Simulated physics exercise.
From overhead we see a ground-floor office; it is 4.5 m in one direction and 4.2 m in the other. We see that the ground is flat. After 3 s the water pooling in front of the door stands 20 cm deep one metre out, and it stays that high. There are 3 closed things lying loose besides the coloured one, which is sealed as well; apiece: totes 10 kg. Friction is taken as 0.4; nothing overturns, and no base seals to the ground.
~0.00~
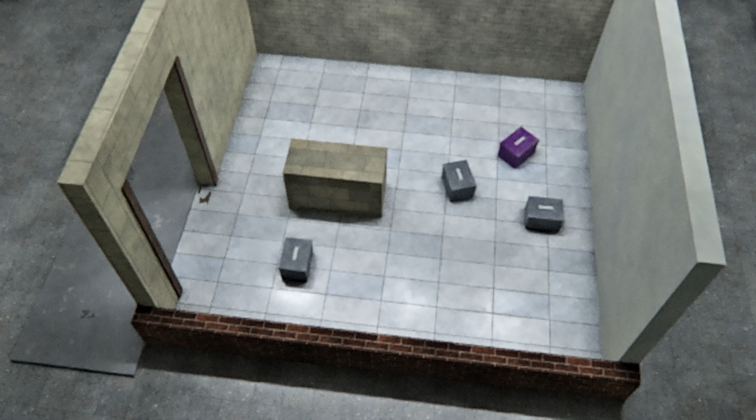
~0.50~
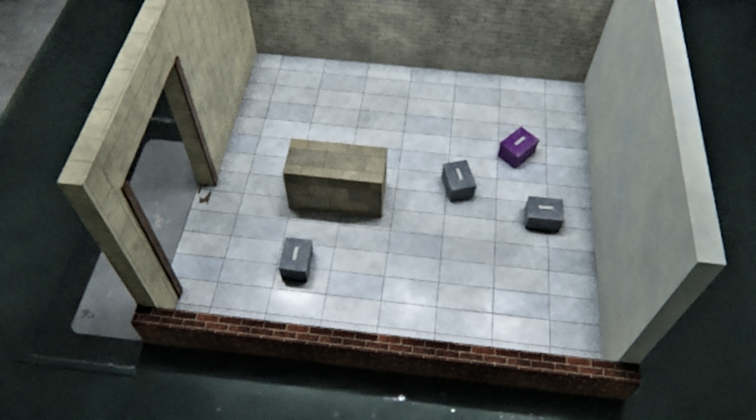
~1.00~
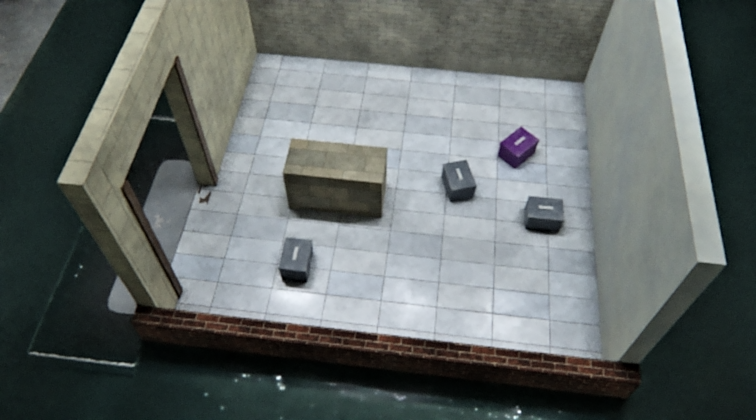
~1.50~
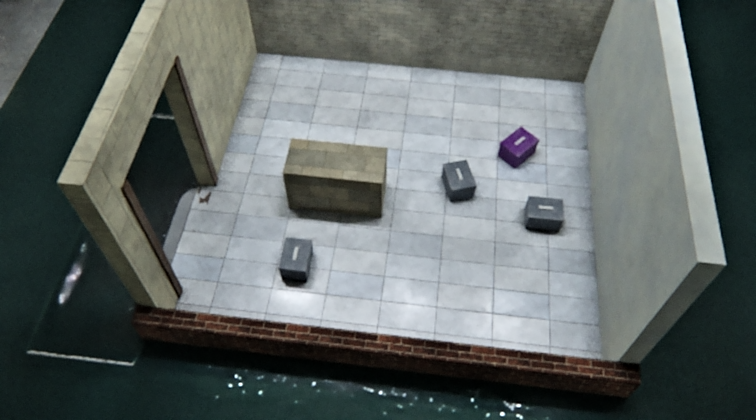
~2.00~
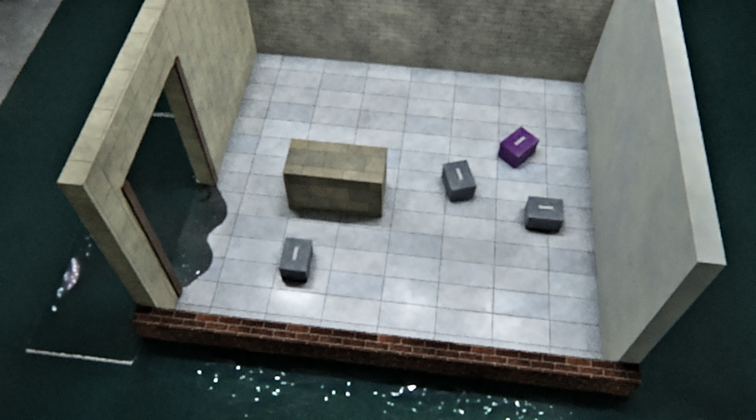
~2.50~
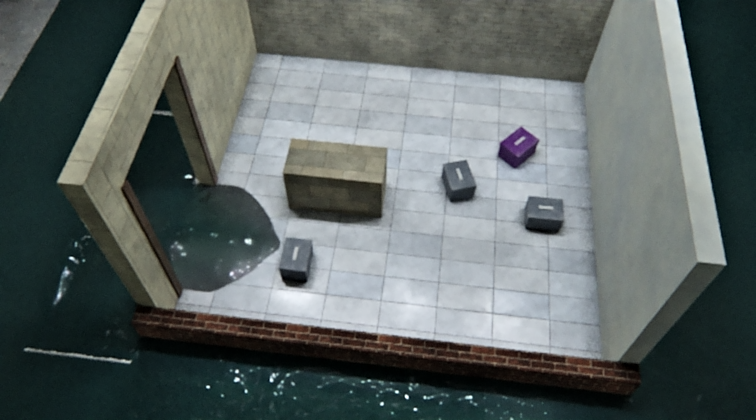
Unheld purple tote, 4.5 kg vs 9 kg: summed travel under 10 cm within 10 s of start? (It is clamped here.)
I think both options fail.
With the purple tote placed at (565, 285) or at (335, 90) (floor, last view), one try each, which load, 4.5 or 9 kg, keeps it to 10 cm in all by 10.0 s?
Try by try, no option works; must use the heavier.
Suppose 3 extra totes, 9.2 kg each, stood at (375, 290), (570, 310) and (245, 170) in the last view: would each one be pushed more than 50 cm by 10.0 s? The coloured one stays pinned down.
Note, in sequence: Exceeded, exceeded, not exceeded.
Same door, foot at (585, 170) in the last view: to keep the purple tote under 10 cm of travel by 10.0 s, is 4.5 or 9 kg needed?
The answer is that neither mass suffices.
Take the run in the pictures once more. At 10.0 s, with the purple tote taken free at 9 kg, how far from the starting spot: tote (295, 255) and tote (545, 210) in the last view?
The first is 300 cm from its start, the second 200 cm.
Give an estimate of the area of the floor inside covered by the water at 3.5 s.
I'd estimate close to 3.0 m2.
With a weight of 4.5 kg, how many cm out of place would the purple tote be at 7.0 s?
I'd put it at roughly 0 cm.
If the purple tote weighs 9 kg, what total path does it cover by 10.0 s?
About 60 cm.
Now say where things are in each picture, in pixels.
The first picture shows the purple tote at (520, 141) rests on the ground; water covers 0.0 m2; 0 of 4 have shifted.
The second picture shows the purple tote at (520, 141), on the bottom; water covers 0.0 m2; 0 of 4 have shifted.
The third picture shows the purple tote at (520, 141), on the bottom; water covers 0.0 m2; 0 of 4 have shifted.
The fourth picture shows the purple tote at (520, 141) rests on the ground; 0.0 m2 under water; 0 of 4 have shifted.
The fifth picture shows the purple tote at (520, 141), on the bottom; 0.2 m2 under water; 0 of 4 have shifted.
The sixth picture shows the purple tote at (520, 141), on the bottom; water covers 0.9 m2; 0 of 4 have shifted.
After 3.5 s the purple tote would be 0 cm from its start with 4.5 kg and 0 cm from its start with 9 kg; 0 cm of water round it then.
After 4.5 s the purple tote would be 0 cm from its start with 4.5 kg and 0 cm from its start with 9 kg; 0 cm of water round it then.
After 7.0 s the purple tote would be 0 cm from its start with 4.5 kg and 0 cm from its start with 9 kg; 2 cm of water round it then.
After 10.0 s the purple tote would be 104 cm from its start with 4.5 kg and 59 cm from its start with 9 kg; 8 cm of water round it then.
